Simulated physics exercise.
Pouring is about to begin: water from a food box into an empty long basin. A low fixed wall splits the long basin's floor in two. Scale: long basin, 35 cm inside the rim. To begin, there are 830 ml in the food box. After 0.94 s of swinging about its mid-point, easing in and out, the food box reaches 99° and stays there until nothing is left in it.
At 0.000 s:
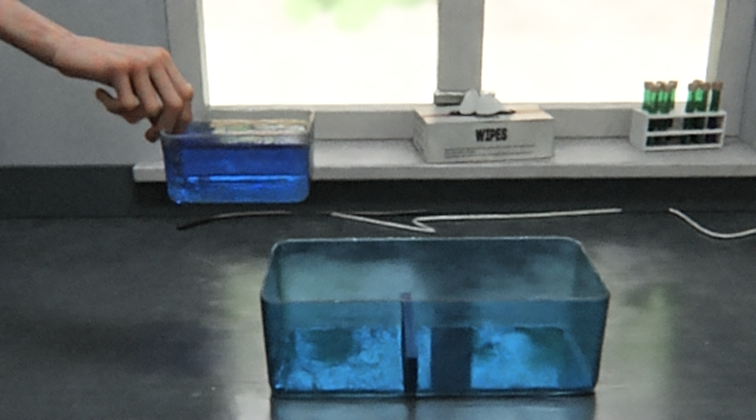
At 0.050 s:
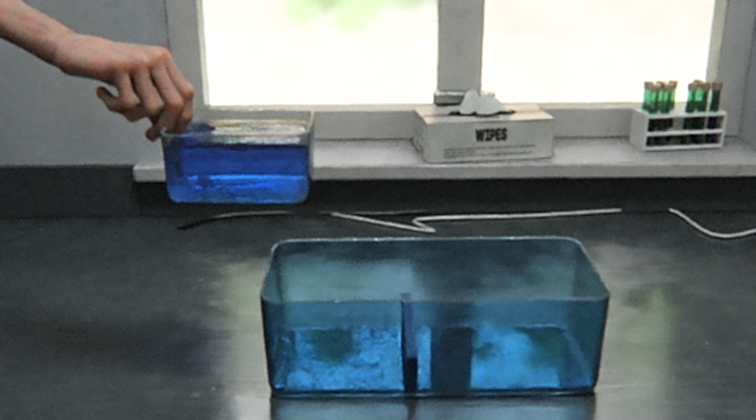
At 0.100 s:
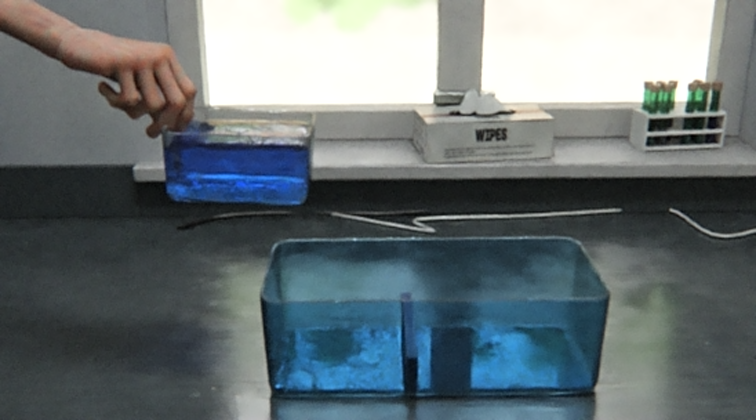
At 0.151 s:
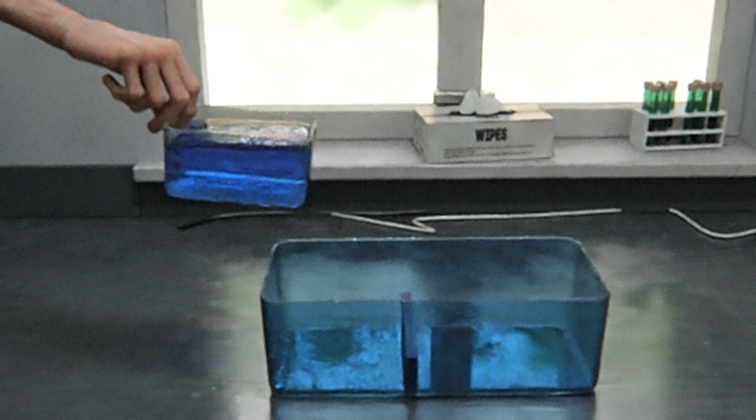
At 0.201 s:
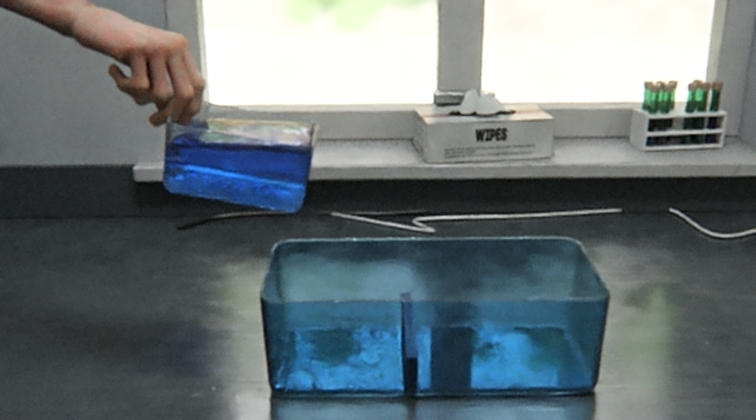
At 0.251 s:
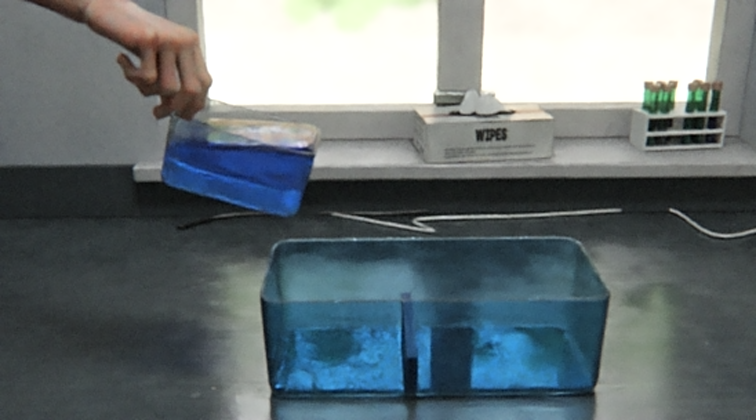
To begin with, a hand at the left holds a clear food box of blue water level above a dark bench, up and to the left of a long blue basin with a low wall inside. The hand then tilts the box clockwise, slowly at first and then further, lowering its right end.
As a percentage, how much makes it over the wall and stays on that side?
Some 9 per cent makes it over and stays.
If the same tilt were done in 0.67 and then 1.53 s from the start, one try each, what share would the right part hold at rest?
About 10 %, then about 15 %.
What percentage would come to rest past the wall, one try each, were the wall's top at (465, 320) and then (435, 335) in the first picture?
5 then 20 %.
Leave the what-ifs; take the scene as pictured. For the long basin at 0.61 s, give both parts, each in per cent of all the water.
About 22 left, about 1 right.
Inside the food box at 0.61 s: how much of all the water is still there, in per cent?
Fraction remaining: Approx. 40 per cent.
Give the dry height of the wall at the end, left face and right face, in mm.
10 mm left, 40 mm right.
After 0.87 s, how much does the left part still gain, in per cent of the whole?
Near 10 in a hundred.
After 0.61 s the tilt is 72° and 40 per cent is still to pour, 23 is left of the wall and 1 right of it.
After 0.87 s the tilt is 98° and 9 per cent is still to pour, 79 is left of the wall and 6 right of it.
After 1.14 s the tilt is 99° and 1 per cent is still to pour, 88 is left of the wall and 8 right of it.
After 1.44 s the tilt is 99° and 0 per cent is still to pour, 90 is left of the wall and 9 right of it.
In the end 90 per cent lies left of the wall, 9 right of it and 1 outside.
